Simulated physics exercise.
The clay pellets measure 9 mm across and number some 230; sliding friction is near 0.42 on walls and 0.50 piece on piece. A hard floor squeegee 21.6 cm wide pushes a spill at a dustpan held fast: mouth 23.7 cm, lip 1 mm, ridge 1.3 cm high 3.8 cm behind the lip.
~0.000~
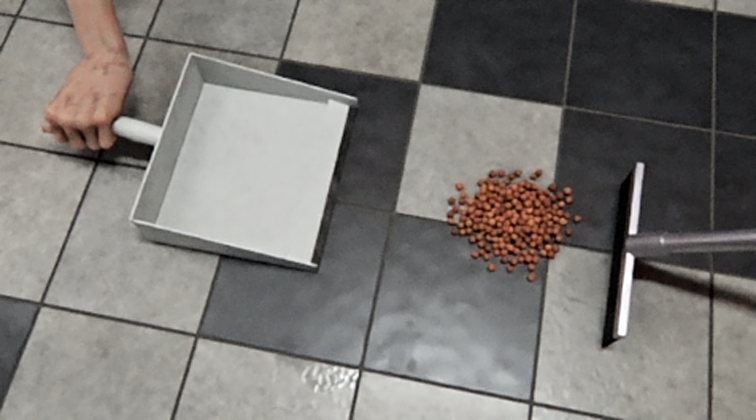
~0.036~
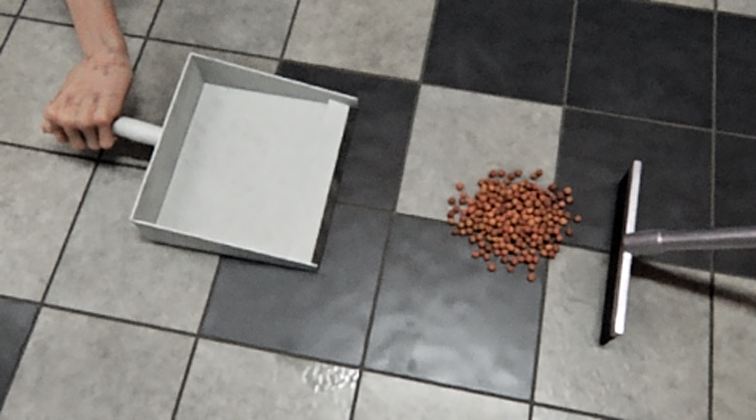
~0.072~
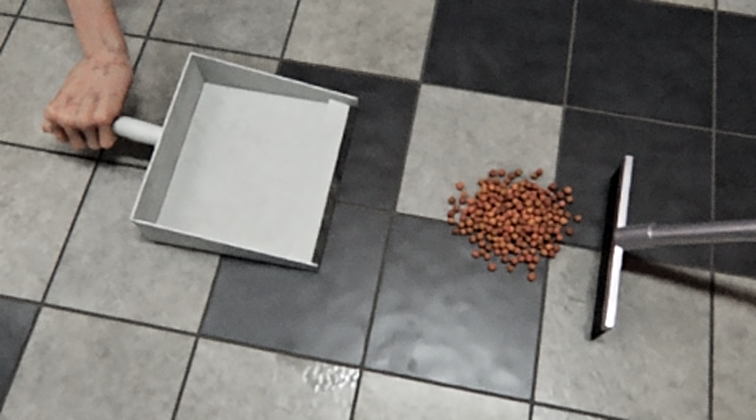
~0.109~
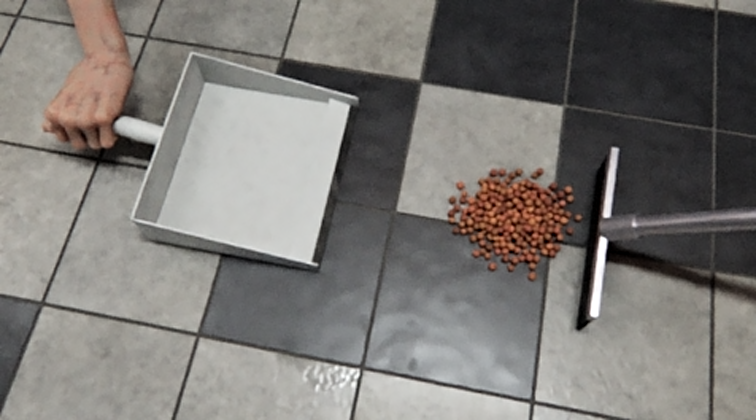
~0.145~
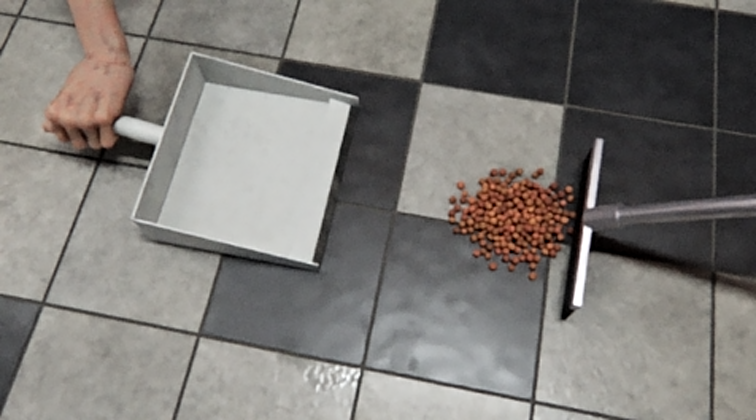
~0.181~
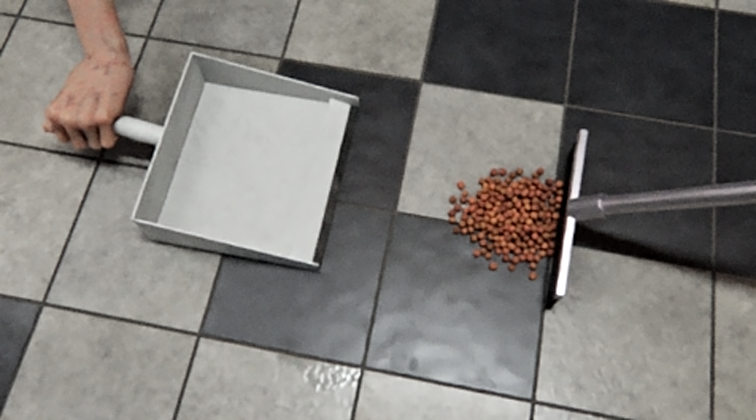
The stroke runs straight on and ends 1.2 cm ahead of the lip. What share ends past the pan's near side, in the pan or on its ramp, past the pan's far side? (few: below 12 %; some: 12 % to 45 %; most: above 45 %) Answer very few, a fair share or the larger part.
Near side: Very few, pan: A fair share, far side: A fair share.
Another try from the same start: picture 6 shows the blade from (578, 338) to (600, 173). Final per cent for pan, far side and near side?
Pan 20, far 0, near 10.
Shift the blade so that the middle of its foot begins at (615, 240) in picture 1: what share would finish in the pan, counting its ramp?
About 30 per cent.
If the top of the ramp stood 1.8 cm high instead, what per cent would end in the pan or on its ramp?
Then about 35 per cent.
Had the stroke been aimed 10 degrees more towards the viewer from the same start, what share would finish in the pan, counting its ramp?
Then about 55 per cent.
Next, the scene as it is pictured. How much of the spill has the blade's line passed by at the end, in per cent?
Some 20 per cent.
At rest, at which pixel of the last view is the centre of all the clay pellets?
Around (343, 143).
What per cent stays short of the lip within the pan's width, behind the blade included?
Roughly 40 per cent.
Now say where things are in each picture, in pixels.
The first frame shows blade from (619, 334) to (637, 170), moved 0.0 cm, 0 of the pieces shifted so far; middle of the pieces at (516, 217); pan at (243, 169).
The second frame shows blade from (616, 332) to (634, 168), moved 0.4 cm, 0 of the pieces shifted so far; middle of the pieces at (516, 217).
The third frame shows blade from (607, 326) to (626, 163), moved 1.5 cm, 0 of the pieces shifted so far; middle of the pieces at (516, 216).
The fourth frame shows blade from (592, 316) to (612, 155), moved 3.5 cm, 0 of the pieces shifted so far; middle of the pieces at (517, 216).
The fifth frame shows blade from (575, 305) to (597, 146), moved 5.7 cm, 1 of the pieces shifted so far; middle of the pieces at (511, 219).
The sixth frame shows blade from (558, 295) to (582, 137), moved 7.8 cm, 62 of the pieces shifted so far; middle of the pieces at (510, 219); pan at (245, 168). The blade's pace is about 0.60 m/s, heading 23 degrees away from the viewer's side.
Then, at 0.42 s, middle of the blade 15 cm from the lip; 0 % over the lip, far side 5 %, near side 0 %.
Then, at 0.59 s, middle of the blade 6 cm from the lip; 0 % over the lip, far side 15 %, near side 0 %.
Then, at 0.87 s, middle of the blade 2 cm from the lip; 40 % over the lip, far side 20 %, near side 0 %.
In the end, at 1.3 s, near side 0 %, pan 40 %, far side 20 %, in front of the lip or behind the blade 40 %.
